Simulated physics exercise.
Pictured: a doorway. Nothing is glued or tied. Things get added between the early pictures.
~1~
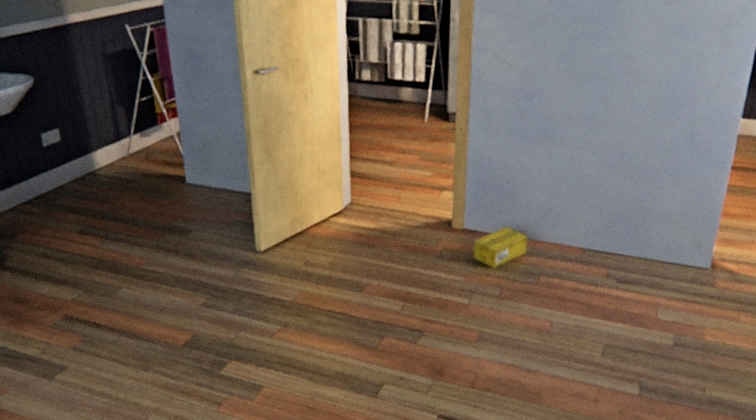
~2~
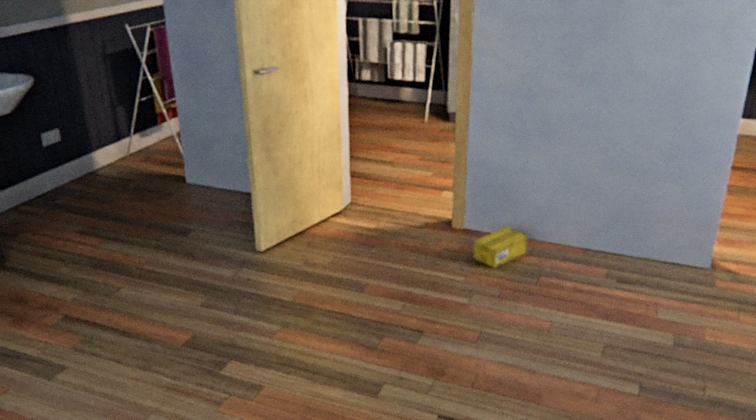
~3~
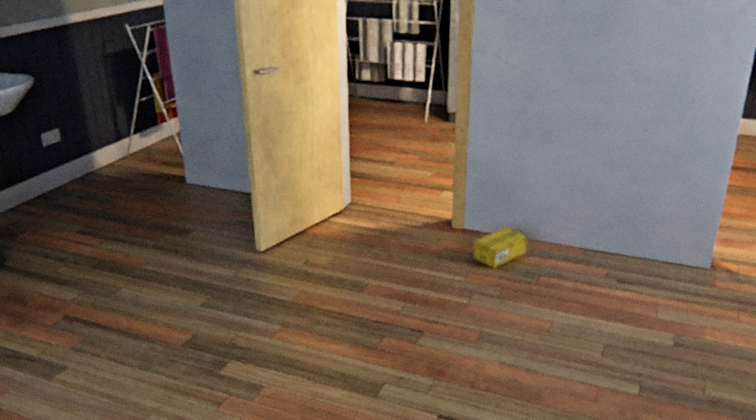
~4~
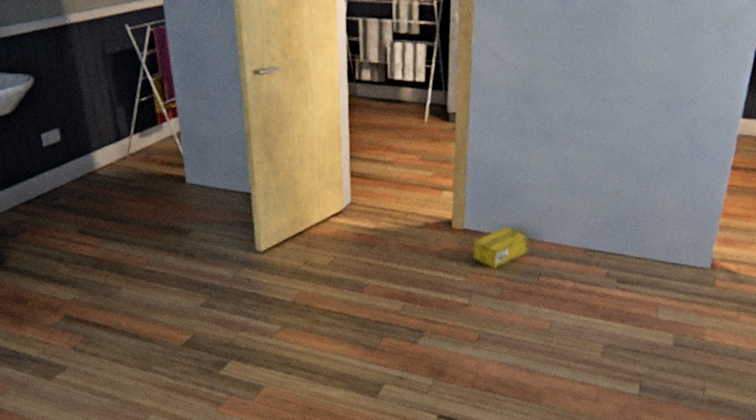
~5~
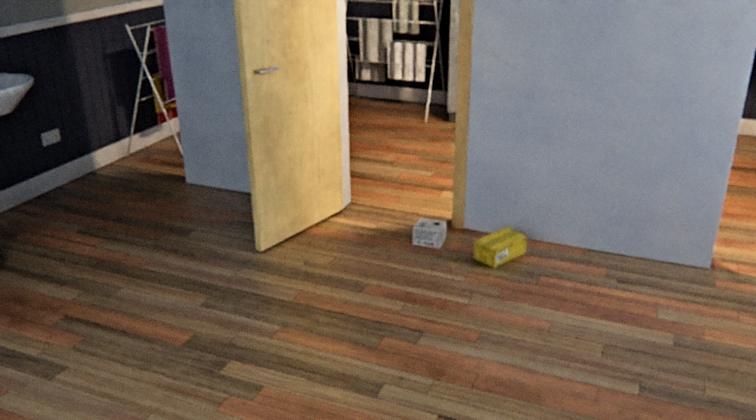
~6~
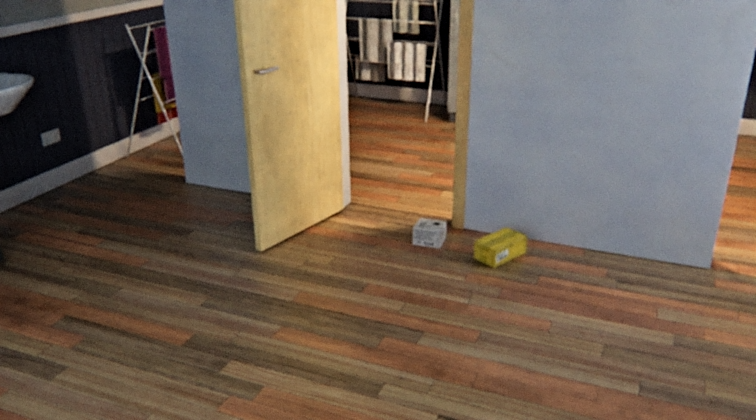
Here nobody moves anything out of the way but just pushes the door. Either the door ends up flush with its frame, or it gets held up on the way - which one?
Likely result: Gap remaining.
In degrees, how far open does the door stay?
Roughly 10 degrees open.
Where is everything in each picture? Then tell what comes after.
Door wide open and still; yellow parcel (500, 247), in the first frame.
Door wide open and still; yellow parcel (500, 247), in the second frame.
Door wide open and still; yellow parcel (500, 247), in the third frame.
Door wide open and still; yellow parcel (500, 247), in the fourth frame.
Door wide open and still; yellow parcel (500, 247), in the fifth frame.
Door wide open and still; white box (430, 233); yellow parcel (500, 247), in the sixth frame.
Then, 0.60 s later than the last frame, open by 84°.
Then, 1.10 s later than the last frame, open by 48°.
Then, 1.40 s later than the last frame, open by 23°; white box moved a little near (438, 230).
Then, 1.50 s later than the last frame, open by 15°; white box moved about its own width near (448, 227).
When it is over, open by 12°; moved from the start, white box; yellow parcel as before. End places, in pixels of the last picture, white box near (453, 225).
